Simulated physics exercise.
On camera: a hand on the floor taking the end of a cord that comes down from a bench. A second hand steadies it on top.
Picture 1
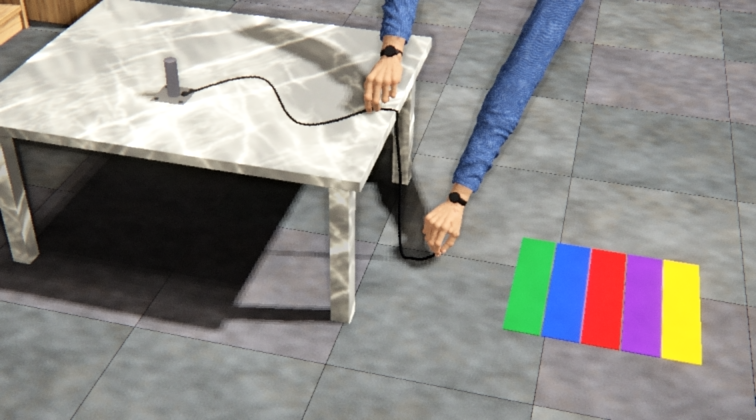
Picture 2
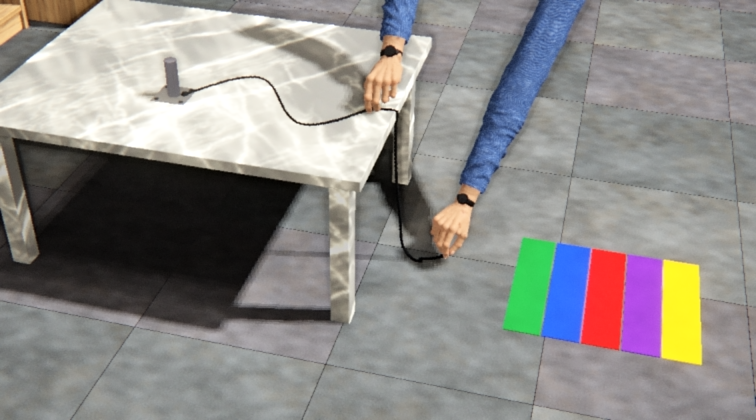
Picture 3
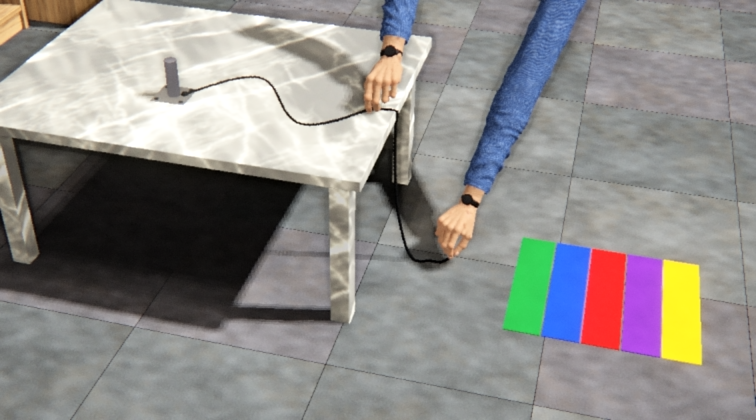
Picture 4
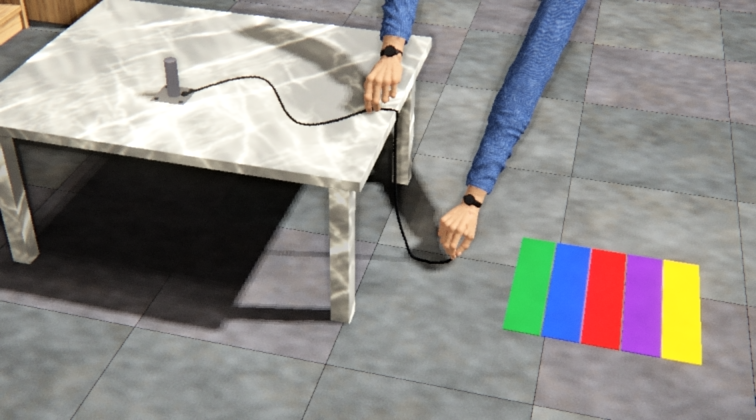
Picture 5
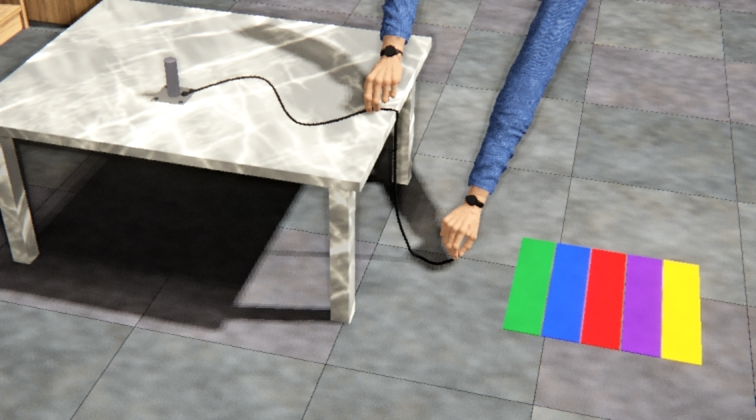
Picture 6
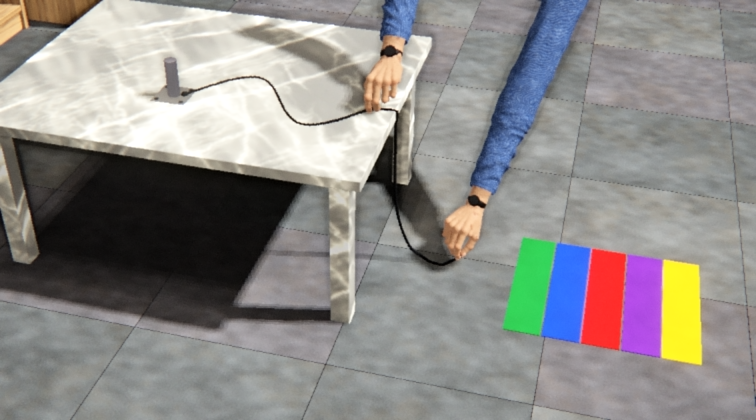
A hand near the floor drew the end of a dark cord slightly to the right, slowing to barely any movement, while another hand stayed still on the cord at the marble-patterned table's edge.
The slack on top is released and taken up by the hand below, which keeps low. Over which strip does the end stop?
Over purple.
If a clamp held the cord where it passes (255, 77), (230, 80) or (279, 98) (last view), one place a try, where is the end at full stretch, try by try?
Near (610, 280), (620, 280) and (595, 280).
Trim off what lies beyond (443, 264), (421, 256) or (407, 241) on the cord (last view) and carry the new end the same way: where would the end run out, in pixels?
About (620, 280), (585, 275) and (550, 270).
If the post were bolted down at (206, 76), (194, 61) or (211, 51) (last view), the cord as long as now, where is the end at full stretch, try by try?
Near (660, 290), (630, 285) and (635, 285).
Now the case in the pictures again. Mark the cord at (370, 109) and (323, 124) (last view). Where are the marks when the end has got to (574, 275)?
At (406, 161), then (390, 116).
Early on, end near (574, 275); over blue.
Midway, end near (618, 282); over red.
At the end of the slack, end near (645, 286); over purple. The end stops over the purple strip.
